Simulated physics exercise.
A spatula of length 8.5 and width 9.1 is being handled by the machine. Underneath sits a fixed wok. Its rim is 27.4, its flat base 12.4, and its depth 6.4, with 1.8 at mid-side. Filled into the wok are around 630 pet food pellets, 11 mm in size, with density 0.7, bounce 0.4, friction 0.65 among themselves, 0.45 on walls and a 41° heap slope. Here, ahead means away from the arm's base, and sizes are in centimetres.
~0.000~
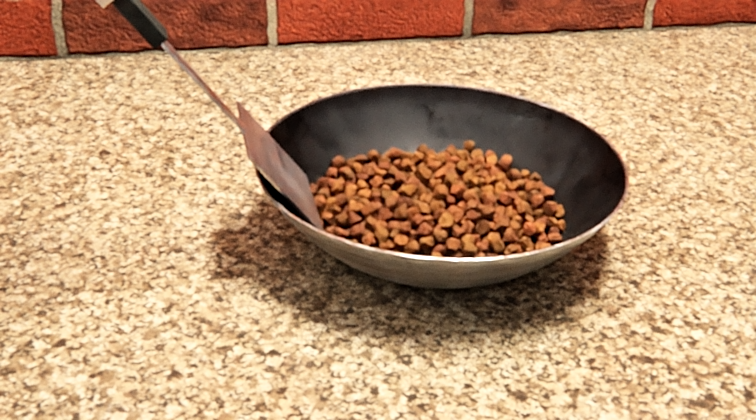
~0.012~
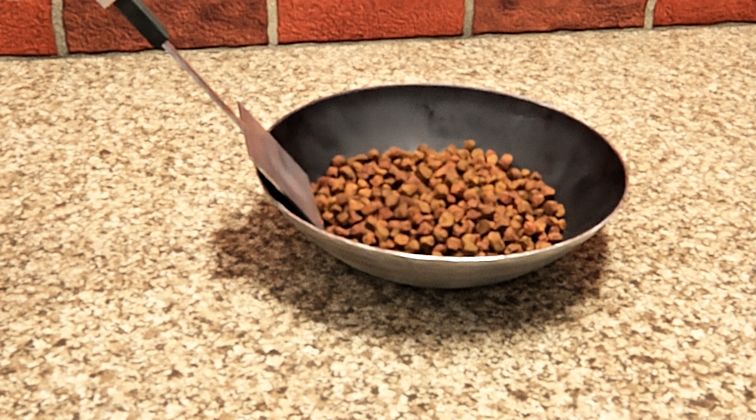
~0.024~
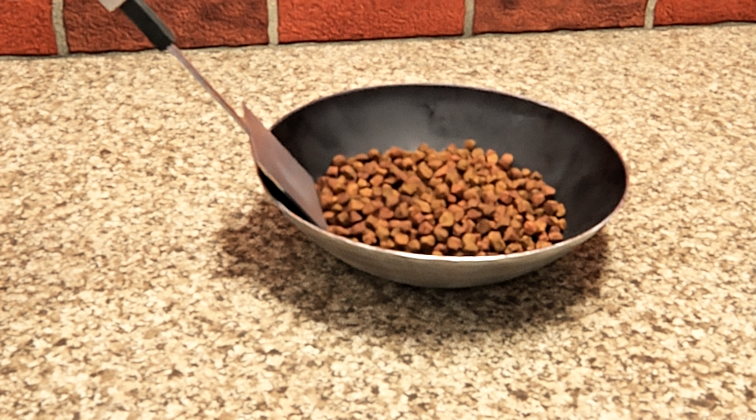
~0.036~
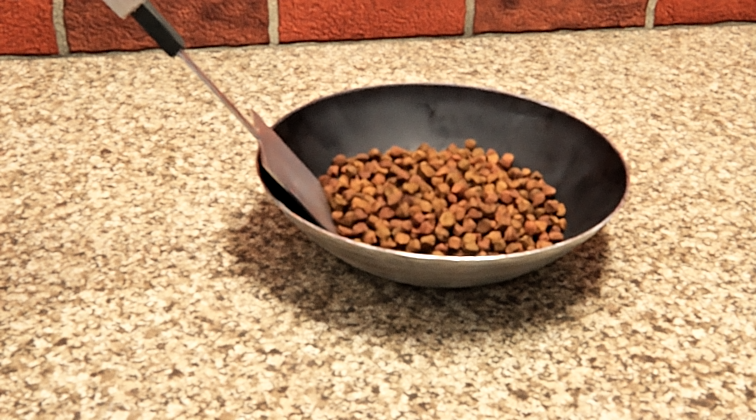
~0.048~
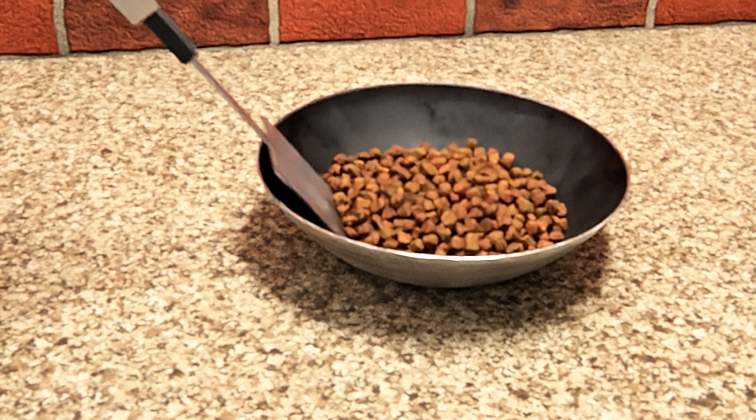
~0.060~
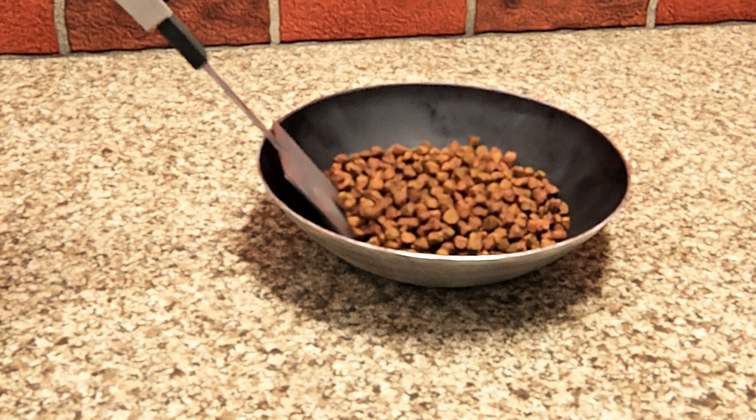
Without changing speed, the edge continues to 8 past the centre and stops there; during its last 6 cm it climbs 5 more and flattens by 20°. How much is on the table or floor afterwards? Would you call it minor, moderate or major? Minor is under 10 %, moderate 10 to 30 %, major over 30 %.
I would call it moderate.
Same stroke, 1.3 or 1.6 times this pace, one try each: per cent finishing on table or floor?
The two tries give about 25 and 35 in a hundred.
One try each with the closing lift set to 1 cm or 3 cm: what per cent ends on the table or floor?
Result, in order: Approx. 15 % and 15 %.
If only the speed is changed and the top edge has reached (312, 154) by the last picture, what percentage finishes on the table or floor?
About 35 percent.
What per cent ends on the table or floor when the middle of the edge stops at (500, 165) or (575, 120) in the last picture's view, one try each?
Estimates, in order: 0 % and 40 %.
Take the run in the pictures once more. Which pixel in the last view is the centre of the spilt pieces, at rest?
In the last view, it's around (670, 207).
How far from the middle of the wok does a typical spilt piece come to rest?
It's around 20 cm.
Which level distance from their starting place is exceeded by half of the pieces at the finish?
Somewhere around 6 centimetres, I'd say.
After 0.15 s, sloping 53°, highest piece 6 above the table; 629 in the wok.
After 0.24 s, sloping 46°, highest piece 8 above the table; 629 in the wok.
After 0.49 s, sloping 33°, highest piece 10 above the table; 521 in the wok, 51 on the table or floor, 57 on the blade or in flight.
After 1.54 s, sloping 33°, highest piece 7 above the table; 519 in the wok, 110 on the table or floor.
In the end, 519 in the wok, 110 on the table or floor. That is 17 % on the table or floor.
